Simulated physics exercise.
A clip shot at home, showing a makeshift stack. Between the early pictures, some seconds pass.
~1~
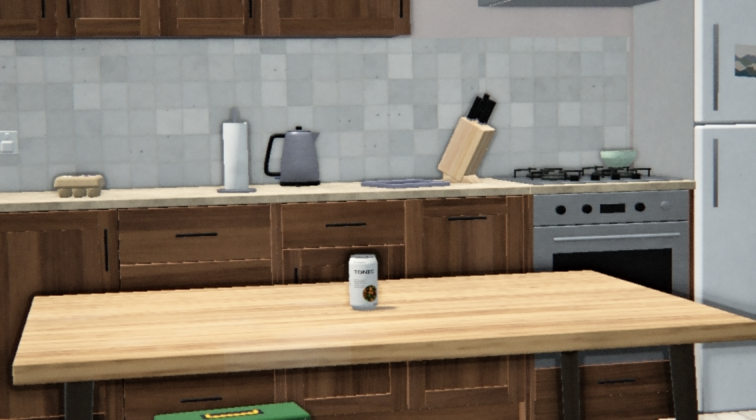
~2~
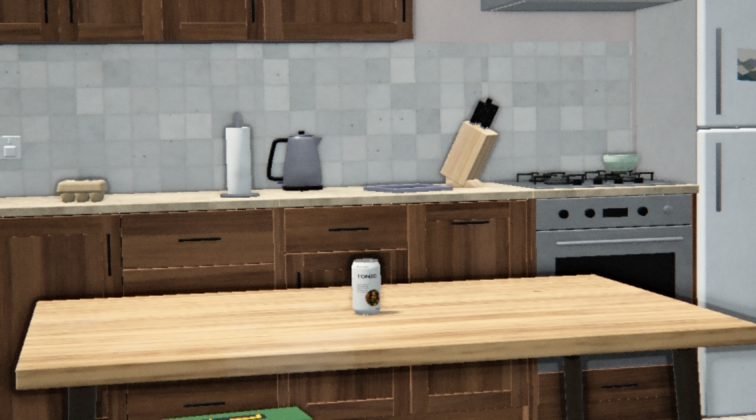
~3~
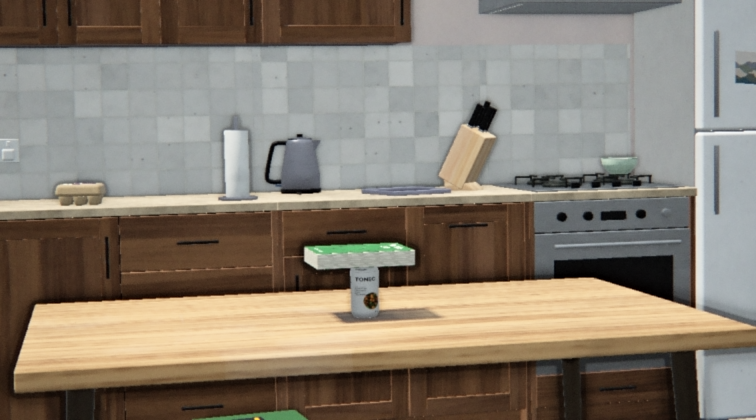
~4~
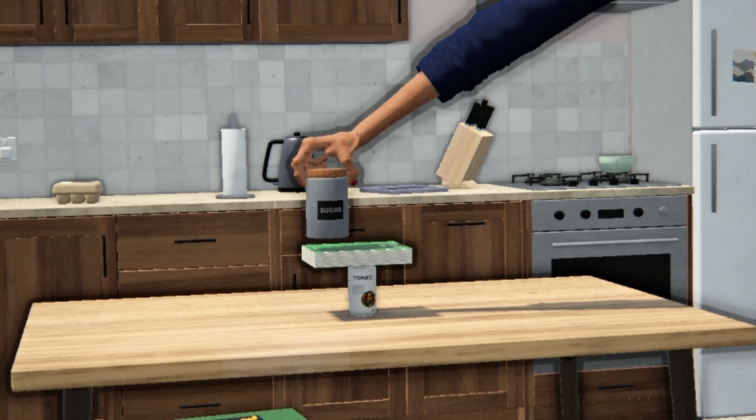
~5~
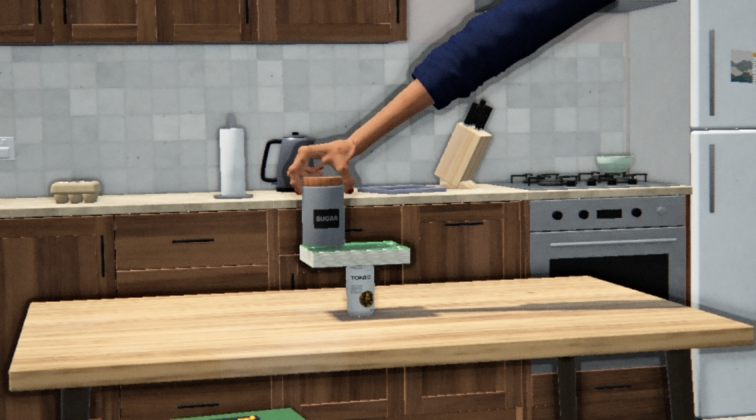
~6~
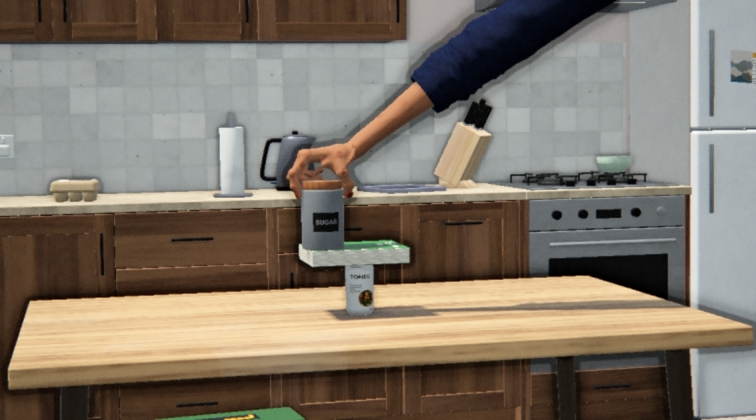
In a kitchen, a can stood alone on a wooden table, then had a flat green item on top, and a hand from the right lowered a grey jar onto its left side.
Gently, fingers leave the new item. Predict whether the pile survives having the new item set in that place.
I'd say it doesn't stand firm, sadly.
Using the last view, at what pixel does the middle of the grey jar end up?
Look around (269, 306) in the final frame.
Then, 0.40 s on from there, grey jar now fallen; green book turned 67° from how it was put.
Then, 0.50 s on from there, green book on its side.
Then, 0.90 s on from there, green book now fallen.
In the end, fallen, green book and grey jar; white can unmoved. At the end, from the last picture's camera, grey jar near (269, 306). The stack loses its balance.
